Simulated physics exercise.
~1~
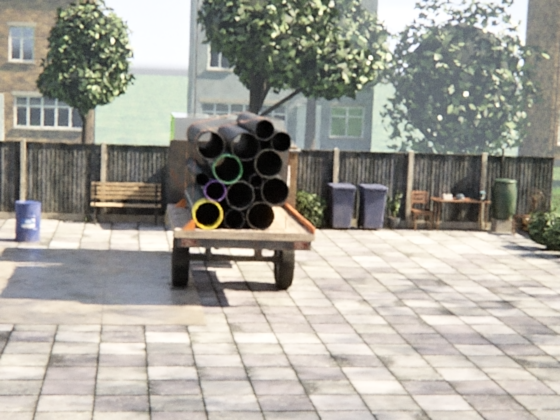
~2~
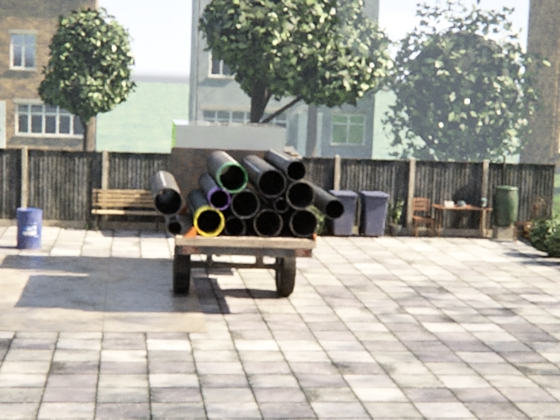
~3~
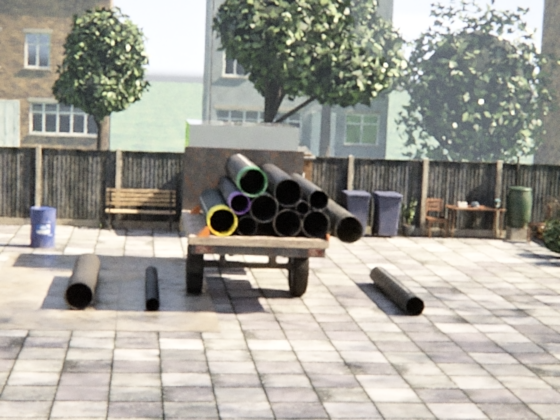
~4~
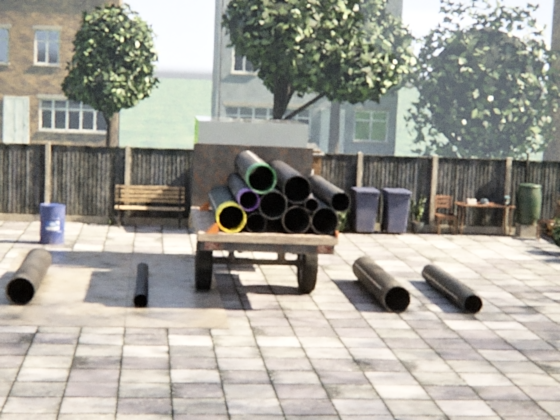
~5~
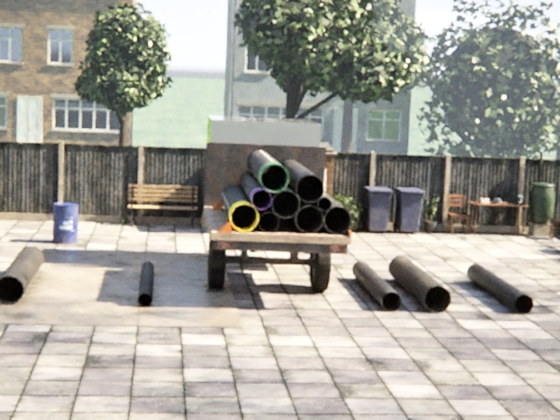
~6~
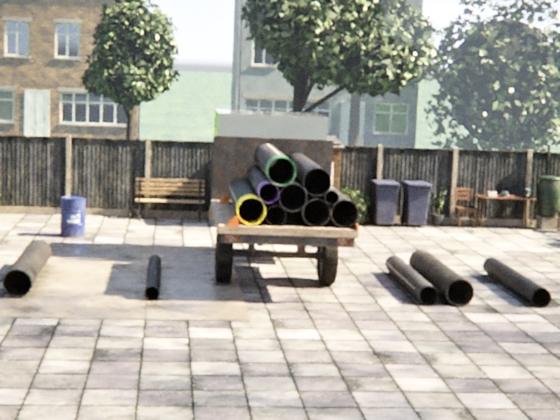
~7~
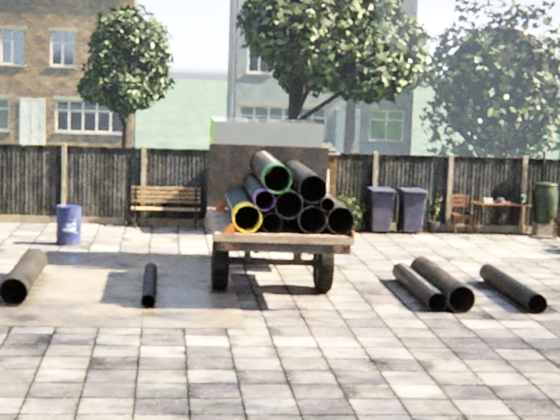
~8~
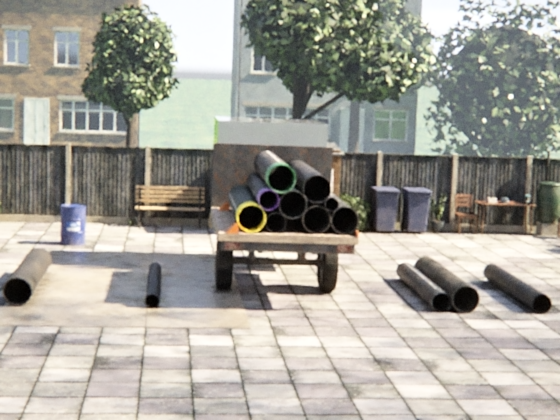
In a paved yard, a stack of dark hollow pipes on a parked flatbed slumps and spreads, and several drop off both sides onto the paving, where some roll outward; five end up on the ground, while the yellow-, green- and purple-rimmed pipes stay aboard in the settled pile.
